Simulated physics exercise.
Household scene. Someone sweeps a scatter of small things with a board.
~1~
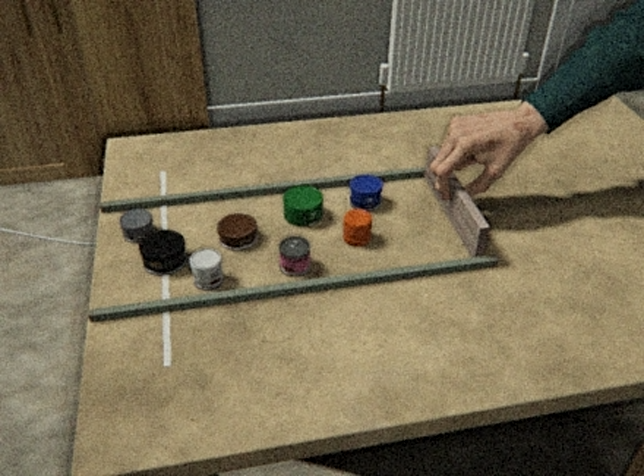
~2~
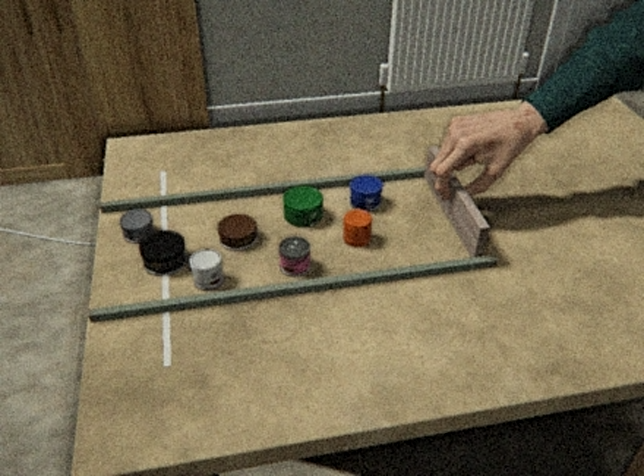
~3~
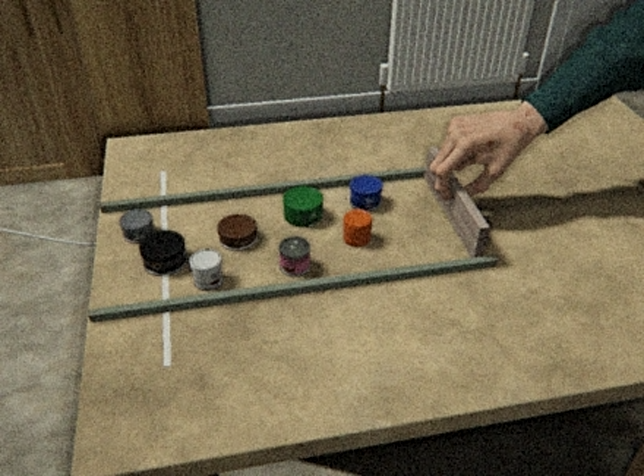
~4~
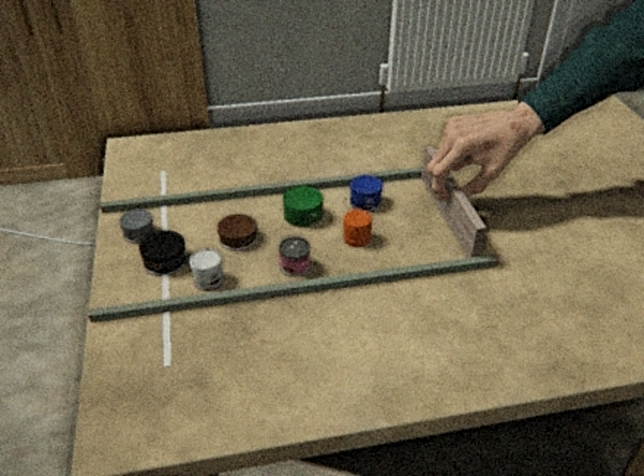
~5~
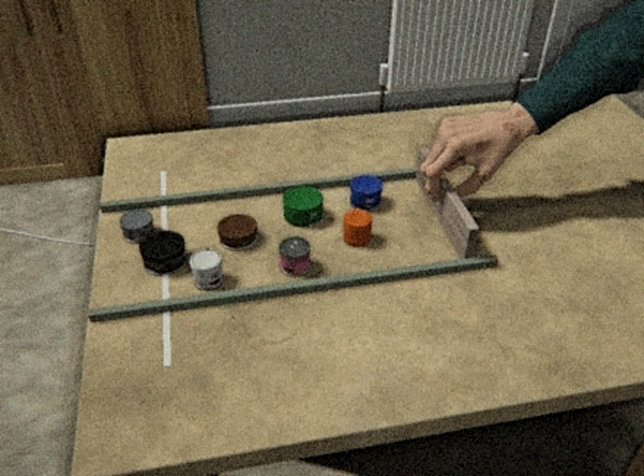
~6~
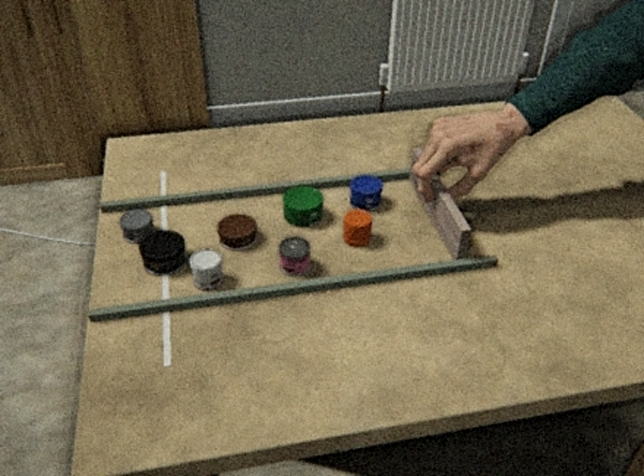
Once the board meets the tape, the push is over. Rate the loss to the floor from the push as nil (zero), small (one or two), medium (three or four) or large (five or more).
The loss is small.
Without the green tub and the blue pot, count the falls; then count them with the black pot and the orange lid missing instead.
The counts: 0 and 0.
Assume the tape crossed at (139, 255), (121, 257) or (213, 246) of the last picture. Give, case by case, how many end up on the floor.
Try 1: 3; try 2: 4; try 3: 0.
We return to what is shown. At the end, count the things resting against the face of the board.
4 are in contact with it.
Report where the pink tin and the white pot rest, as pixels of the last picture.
About (148, 277), and the other about (119, 291).
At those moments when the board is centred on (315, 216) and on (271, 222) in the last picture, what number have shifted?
First 4 and then 6.
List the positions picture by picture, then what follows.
The first frame shows grey pot (137, 226); black pot (164, 252); white pot (207, 270); board (454, 200); tape (165, 252).
The second frame shows black pot (164, 253); orange lid (358, 228).
The third frame shows white pot (207, 270); blue pot (366, 193).
The fourth frame shows grey pot (137, 226); board (451, 200).
The fifth frame shows black pot (164, 253); pink tin (295, 257).
The sixth frame shows grey pot (137, 226); black pot (164, 253); white pot (207, 270); board (437, 202); tape (165, 252).
Soon after, none off yet; grey pot at rest near (137, 226); black pot at rest near (164, 253); white pot at rest near (207, 270).
By the end, the number that fall off is one or two; fallen, black pot.
